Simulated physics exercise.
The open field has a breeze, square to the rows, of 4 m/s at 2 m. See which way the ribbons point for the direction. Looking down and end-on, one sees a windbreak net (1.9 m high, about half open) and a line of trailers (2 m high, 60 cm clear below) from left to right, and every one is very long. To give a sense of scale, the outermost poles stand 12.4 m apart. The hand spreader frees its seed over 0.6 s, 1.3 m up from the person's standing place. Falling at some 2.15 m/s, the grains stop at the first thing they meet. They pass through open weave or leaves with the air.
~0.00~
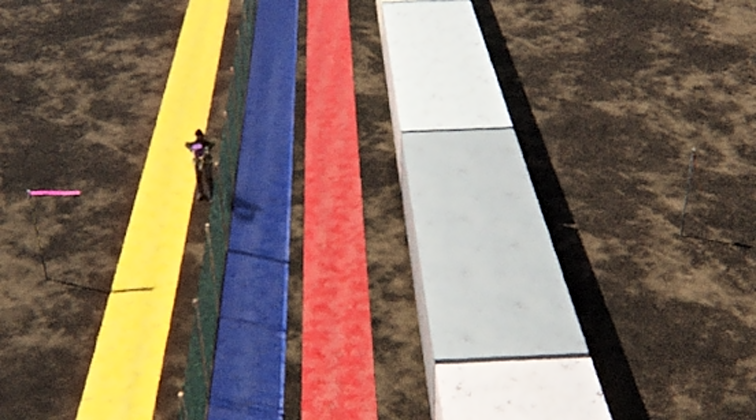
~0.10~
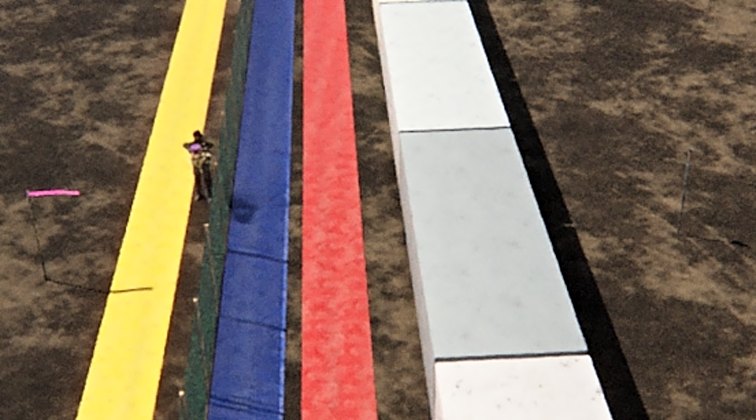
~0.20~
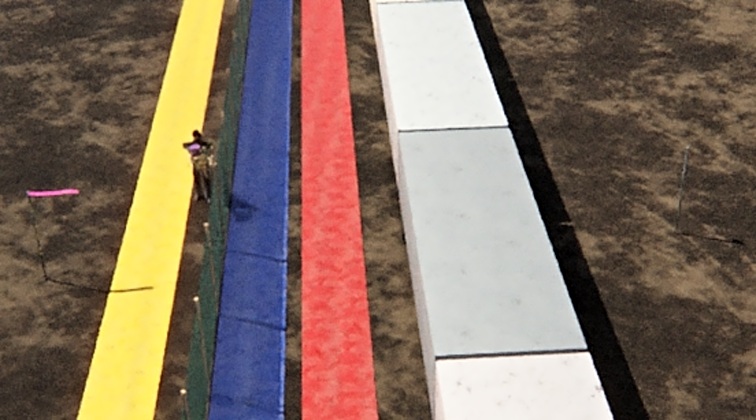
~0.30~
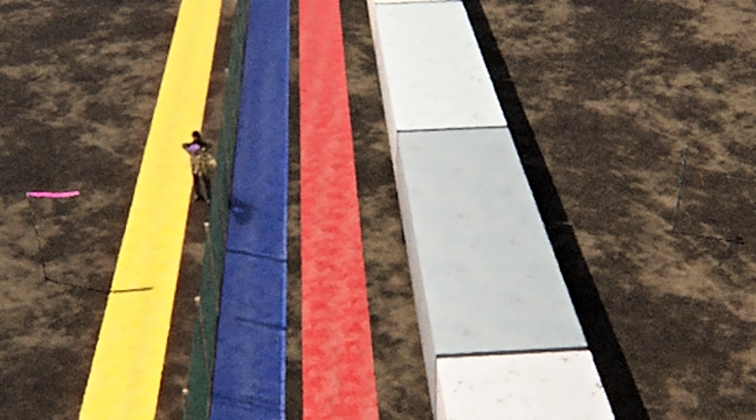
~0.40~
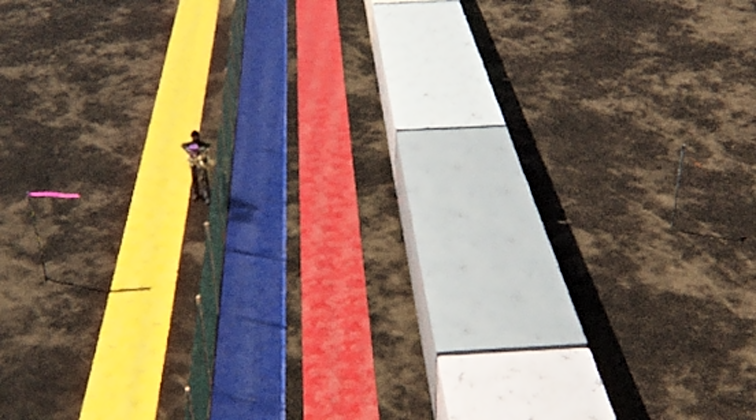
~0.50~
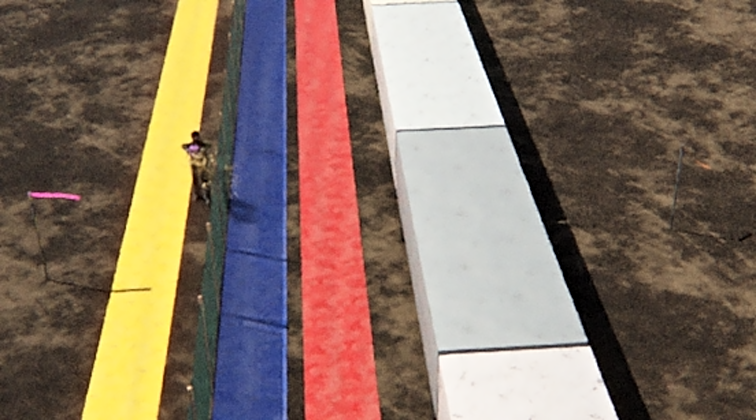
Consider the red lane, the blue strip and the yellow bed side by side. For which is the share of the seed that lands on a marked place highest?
The blue one.
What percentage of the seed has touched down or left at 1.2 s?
Roughly 60 in a hundred.
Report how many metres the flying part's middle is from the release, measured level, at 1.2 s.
The distance is close to 1.0 m.
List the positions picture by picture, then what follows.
The first frame shows the left ribbon ends at (79, 192), leaning 85 degrees to the right, the seed in the air spans x = 190 to 205 around y = 155 and it comes from (198, 156).
The second frame shows the seed in the air spans x = 190 to 210 around y = 160, the blue one passes (257, 250), the yellow one passes (151, 255) and the red one passes (333, 247).
The third frame shows the left ribbon ends at (78, 192), leaning 90 degrees to the right, the seed in the air spans x = 190 to 210 around y = 160 and the top of the windbreak net crosses (220, 131).
The fourth frame shows the seed in the air spans x = 190 to 220 around y = 165, the blue one passes (260, 187), the yellow one passes (163, 192) and the red one passes (329, 184).
The fifth frame shows the left ribbon ends at (79, 196), leaning 85 degrees to the right and the seed in the air spans x = 190 to 225 around y = 165.
The sixth frame shows the seed in the air spans x = 190 to 235 around y = 170 and the top of the windbreak net crosses (219, 132).
After 1.2 s, 39 % is in the air or yet to come; 48 % lies on the blue strip, 0 % on the yellow bed and 0 % on the red lane; the middle of what still flies is 0.4 m above the low ground, near (253, 197).
After 2.0 s, 1 % is in the air or yet to come; 75 % lies on the blue strip, 0 % on the yellow bed and 6 % on the red lane.
After 3.5 s, 0 % is in the air or yet to come; 75 % lies on the blue strip, 0 % on the yellow bed and 7 % on the red lane.
After 8.0 s, 0 % is in the air or yet to come; 75 % lies on the blue strip, 0 % on the yellow bed and 7 % on the red lane.
After 45.0 s, 0 % is in the air or yet to come; 75 % lies on the blue strip, 0 % on the yellow bed and 7 % on the red lane.
